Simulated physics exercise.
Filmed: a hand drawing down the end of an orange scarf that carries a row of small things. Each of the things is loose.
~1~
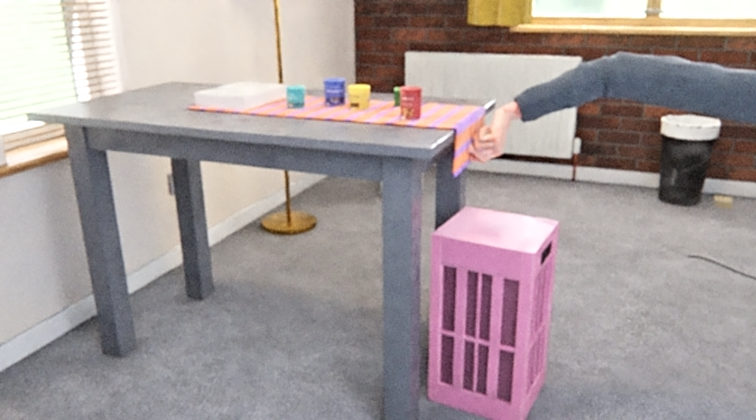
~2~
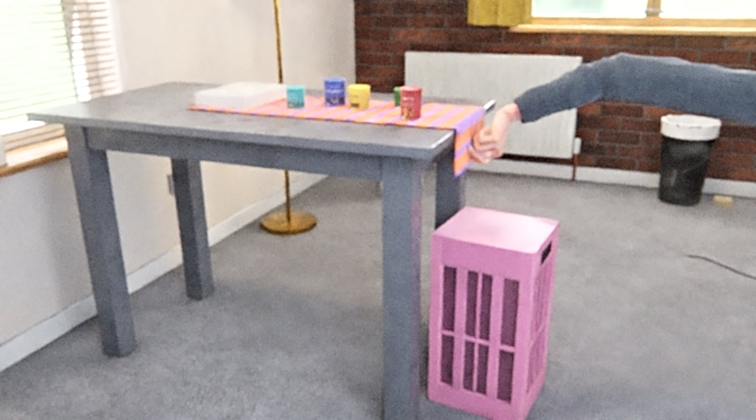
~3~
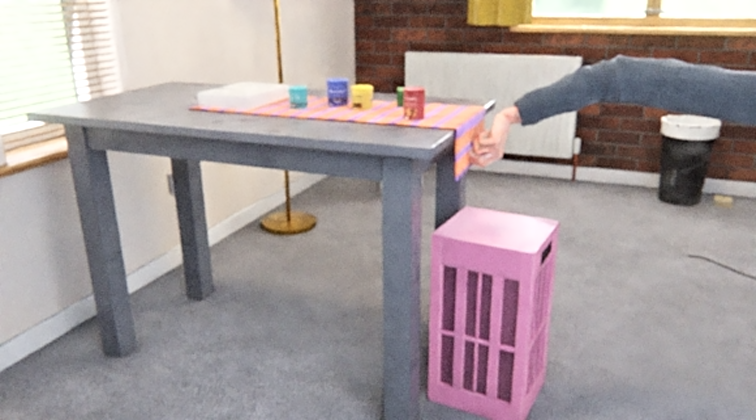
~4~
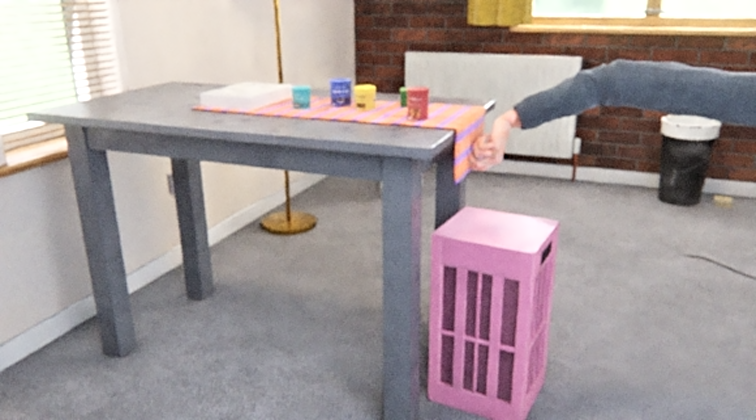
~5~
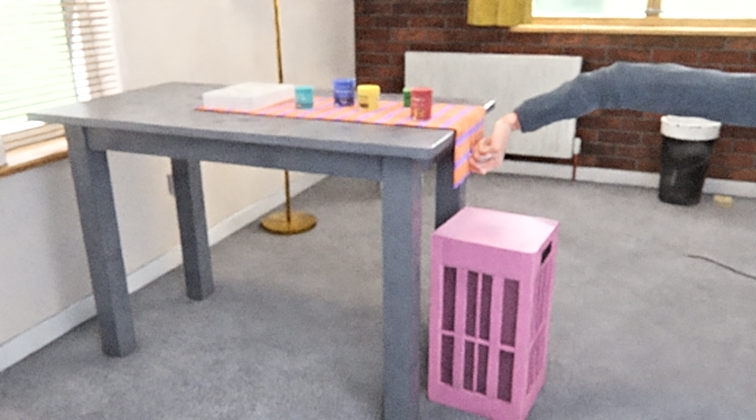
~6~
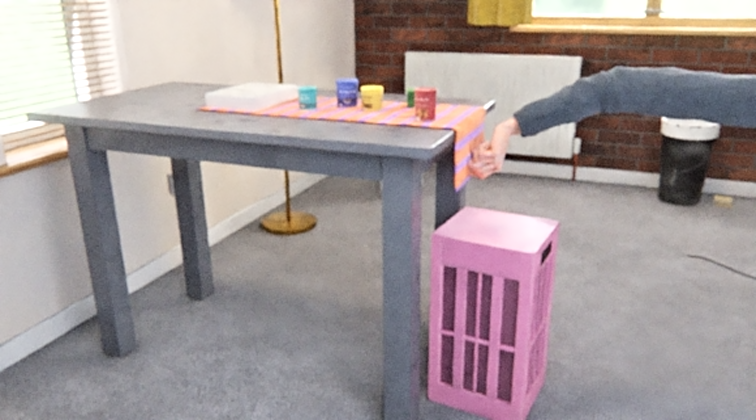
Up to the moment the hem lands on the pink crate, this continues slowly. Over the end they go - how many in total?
Number down: One.
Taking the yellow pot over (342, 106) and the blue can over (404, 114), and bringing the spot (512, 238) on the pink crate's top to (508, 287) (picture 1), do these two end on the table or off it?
Observed: Yellow pot remains seated; blue can departs.
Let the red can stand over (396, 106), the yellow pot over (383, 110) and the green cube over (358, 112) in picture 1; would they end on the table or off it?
The red can would stay in place, the yellow pot would stay in place, the green cube would stay in place.
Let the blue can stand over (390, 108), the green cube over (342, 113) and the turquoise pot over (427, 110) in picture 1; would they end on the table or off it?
First the blue can: It is still up there. Next the green cube: It is still up there. Last the turquoise pot: It ends off the top.
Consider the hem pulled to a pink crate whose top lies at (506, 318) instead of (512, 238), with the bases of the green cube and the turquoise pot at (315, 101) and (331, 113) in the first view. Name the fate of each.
The green cube stays aboard, and the turquoise pot does not stay aboard.
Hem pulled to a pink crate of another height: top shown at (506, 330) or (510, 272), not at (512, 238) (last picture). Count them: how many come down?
For the first height 4, for the second 2.
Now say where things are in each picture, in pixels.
The first frame shows hem (454, 177); red can (411, 88); green cube (402, 89); yellow pot (359, 87); blue can (335, 80); turquoise pot (295, 87); top of the crate (512, 238).
The second frame shows hem (454, 178); red can (411, 88).
The third frame shows hem (455, 181); green cube (405, 89).
The fourth frame shows hem (455, 184); yellow pot (365, 87); top of the crate (512, 238).
The fifth frame shows hem (453, 188); blue can (344, 80).
The sixth frame shows hem (455, 192); red can (426, 89); green cube (415, 89); yellow pot (372, 87); blue can (347, 80); turquoise pot (307, 88).
Soon after, hem near (469, 201); all still up.
Then, hem on the crate; red can gone.
At rest, hem on the crate; red can gone. It carries off one.
